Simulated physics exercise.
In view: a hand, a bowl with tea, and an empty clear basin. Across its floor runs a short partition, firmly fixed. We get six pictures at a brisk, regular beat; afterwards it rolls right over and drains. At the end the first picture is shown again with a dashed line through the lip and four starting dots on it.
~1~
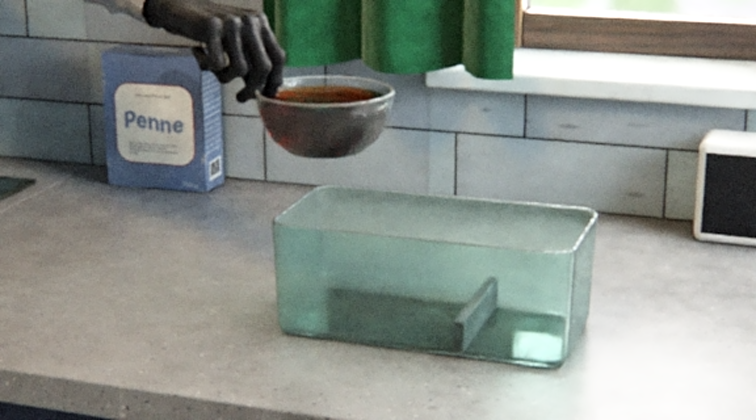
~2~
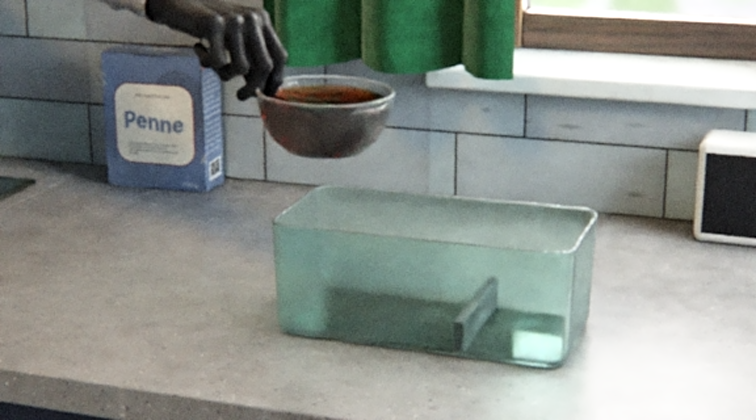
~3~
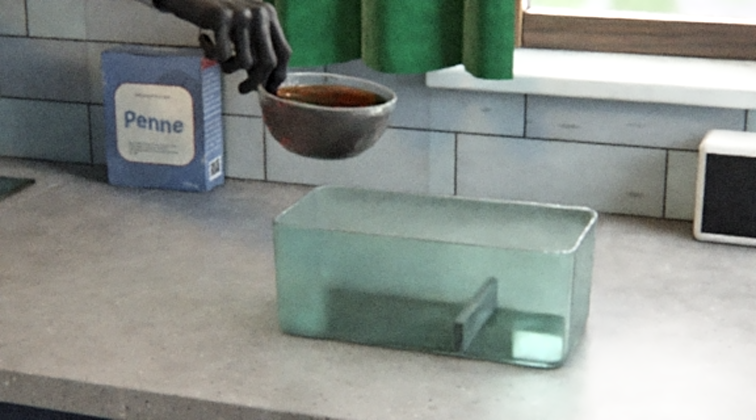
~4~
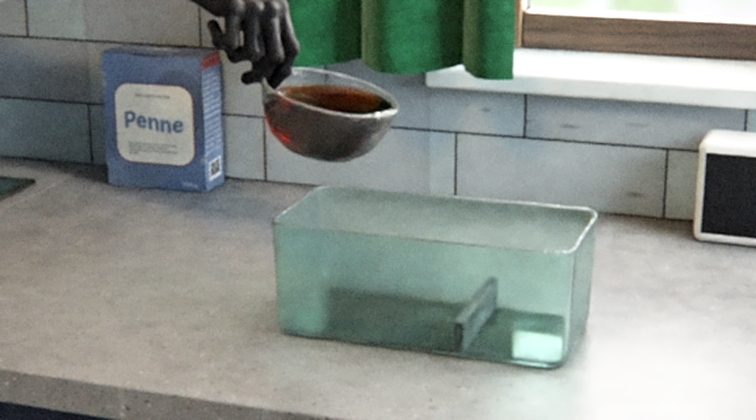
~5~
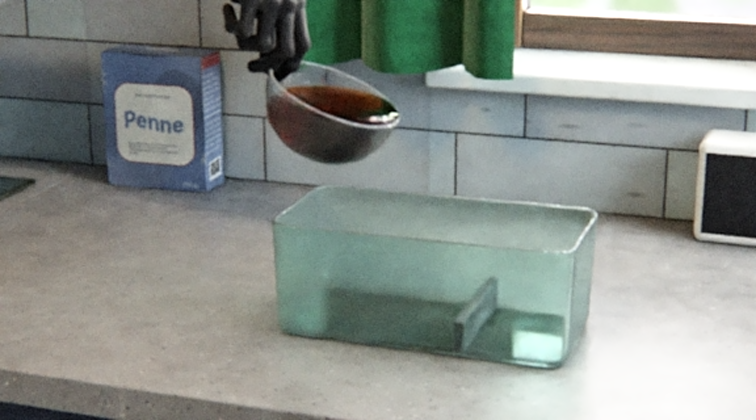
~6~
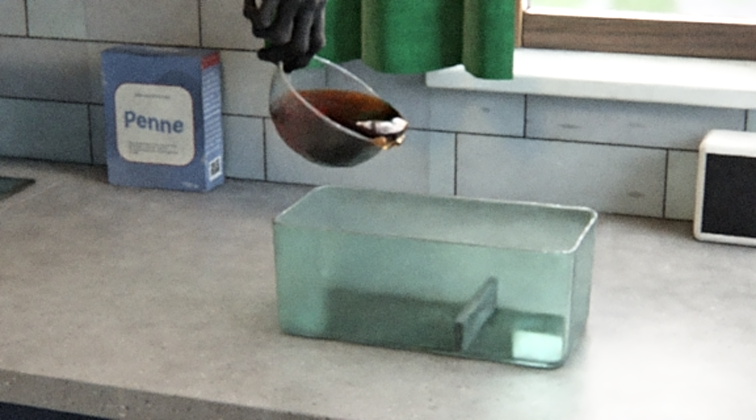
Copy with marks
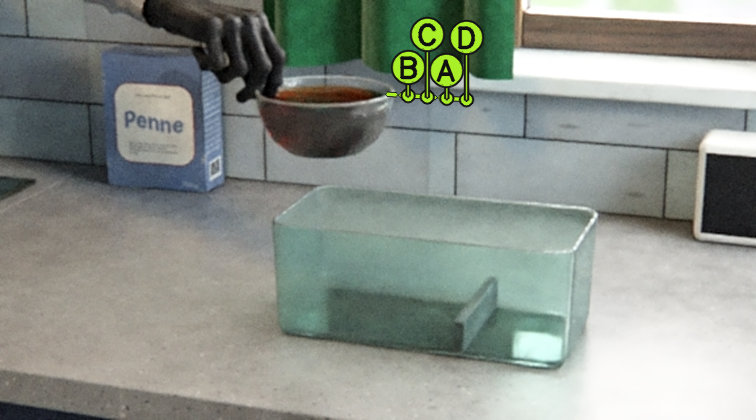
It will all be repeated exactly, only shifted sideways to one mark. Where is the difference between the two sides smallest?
I would pick place A.
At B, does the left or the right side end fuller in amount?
The left side.
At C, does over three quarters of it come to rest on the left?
No.
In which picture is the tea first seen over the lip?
Picture 5.
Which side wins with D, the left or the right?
The right one.
On the marked copy, A at (446, 98); B at (408, 95); C at (427, 97); D at (466, 99).
With A, about 49 % ends left of the wall and 49 % right of it.
With B, about 82 % ends left of the wall and 16 % right of it.
With C, about 64 % ends left of the wall and 34 % right of it.
With D, about 34 % ends left of the wall and 64 % right of it.
